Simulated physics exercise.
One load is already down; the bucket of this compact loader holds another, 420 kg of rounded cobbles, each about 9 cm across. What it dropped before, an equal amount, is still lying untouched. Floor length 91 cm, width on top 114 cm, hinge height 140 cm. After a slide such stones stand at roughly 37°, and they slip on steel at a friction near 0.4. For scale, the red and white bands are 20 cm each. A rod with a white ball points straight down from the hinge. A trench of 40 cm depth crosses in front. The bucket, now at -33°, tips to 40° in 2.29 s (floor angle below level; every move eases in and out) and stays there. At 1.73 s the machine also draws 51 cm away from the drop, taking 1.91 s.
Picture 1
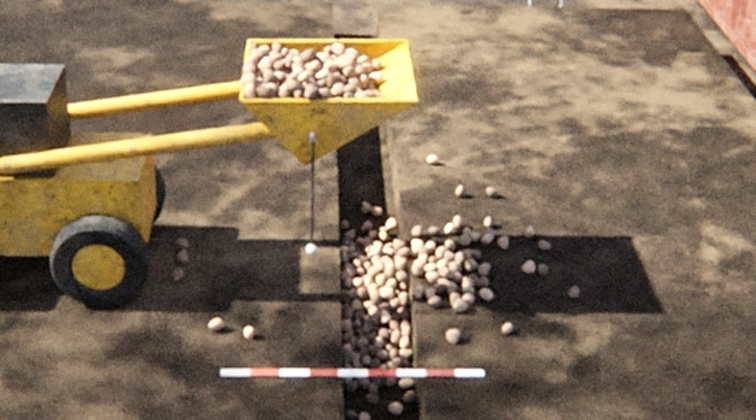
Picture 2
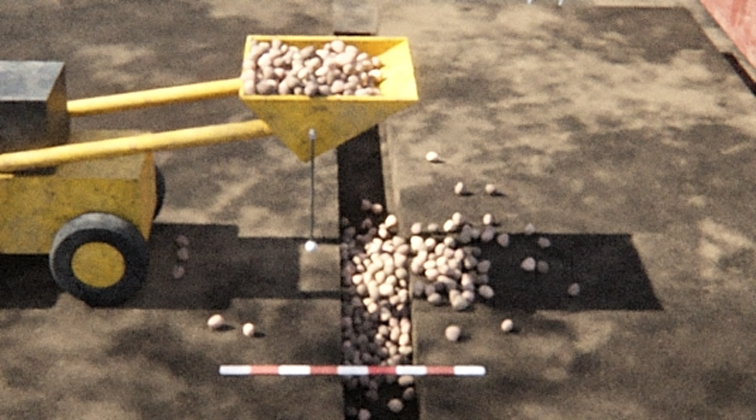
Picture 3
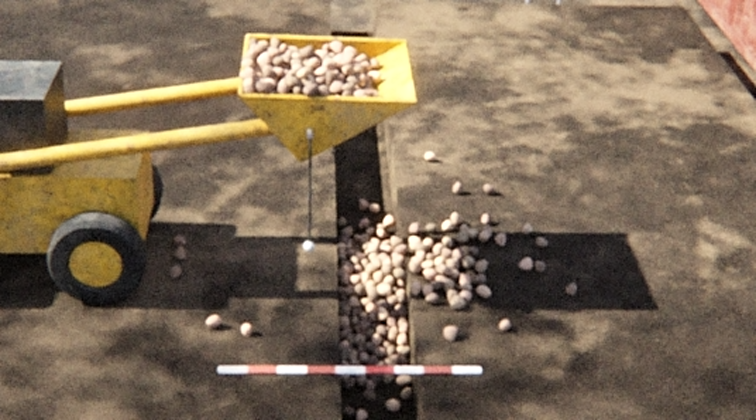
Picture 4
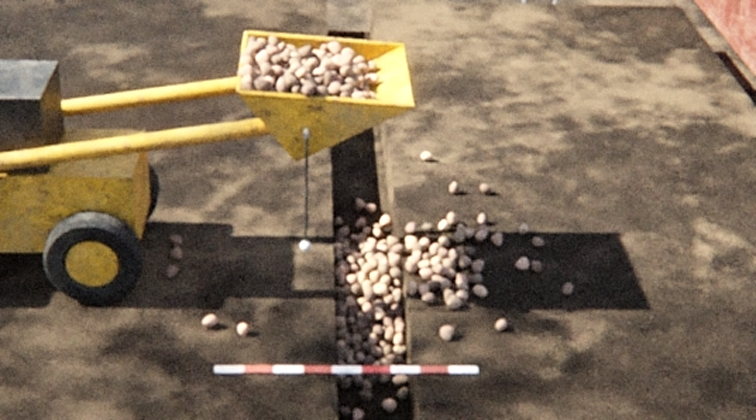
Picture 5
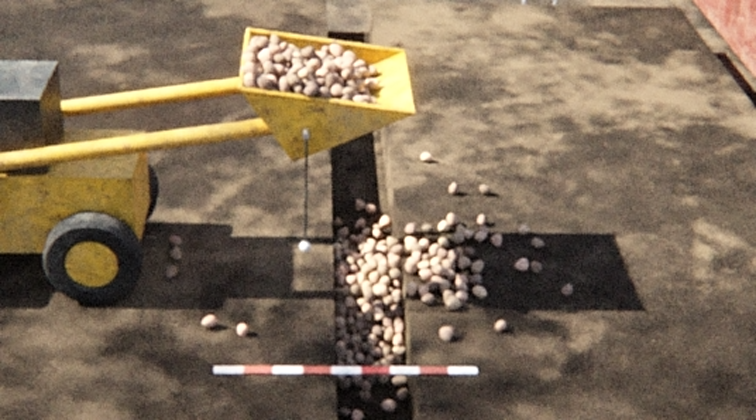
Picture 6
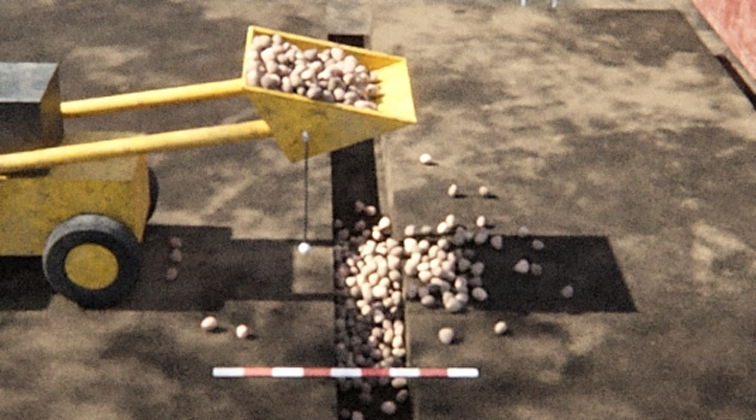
A yellow compact loader with a dark grey top and black tyres stands at the left on mottled brown ground, seen from above and to the side, its two arms holding a bucket of pale stones. Similar stones lie in and beyond a dark trench, behind a red and white striped bar. The bucket slowly tilts, its right end lowering, while the view shifts very slightly.
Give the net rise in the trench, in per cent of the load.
Roughly 44 per cent of a load more.
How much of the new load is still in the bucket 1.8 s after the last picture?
It holds some 5 per cent.
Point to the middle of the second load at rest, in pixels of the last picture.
Their middle is at about (414, 265).
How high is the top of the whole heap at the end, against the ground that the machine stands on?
Some 26 cm above that level.
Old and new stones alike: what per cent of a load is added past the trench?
Near 55 parts in a hundred.
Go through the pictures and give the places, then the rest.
In the first frame, lip at (417, 101), floor tilted -33°, highest stones at (290, 62). The earlier load is highest near (434, 281), 6 cm above ground level, 1 % short of the trench, 84 % in the trench, 14 % past the trench.
In the second frame, the bucket is at -32°, its lip at (418, 100); the top of the load is at (291, 59).
In the third frame, the bucket is at -31°, its lip at (416, 102); the top of the load is at (282, 55).
In the fourth frame, lip at (414, 106), floor tilted -28°, highest stones at (267, 51).
In the fifth frame, the bucket is at -25°, its lip at (415, 113); the top of the load is at (273, 52).
In the sixth frame, lip at (415, 122), floor tilted -21°, highest stones at (276, 52).
Then, 1.1 s after the last picture the floor is at 29°; in per cent of one load, 91 in the bucket, 1 short of the trench, 92 in the trench, 16 past the trench; the foremost stones are at (518, 244).
Then, 1.8 s after the last picture the floor is at 40°; in per cent of one load, 7 in the bucket, 1 short of the trench, 124 in the trench, 67 past the trench; the foremost stones are at (529, 261).
Then, 3.5 s after the last picture the floor is at 40°; in per cent of one load, 0 in the bucket, 1 short of the trench, 128 in the trench, 70 past the trench; the foremost stones are at (584, 298).
Then, 6.2 s after the last picture the floor is at 40°; in per cent of one load, 0 in the bucket, 1 short of the trench, 128 in the trench, 70 past the trench; the foremost stones are at (584, 298). Net gain in the trench, 44.
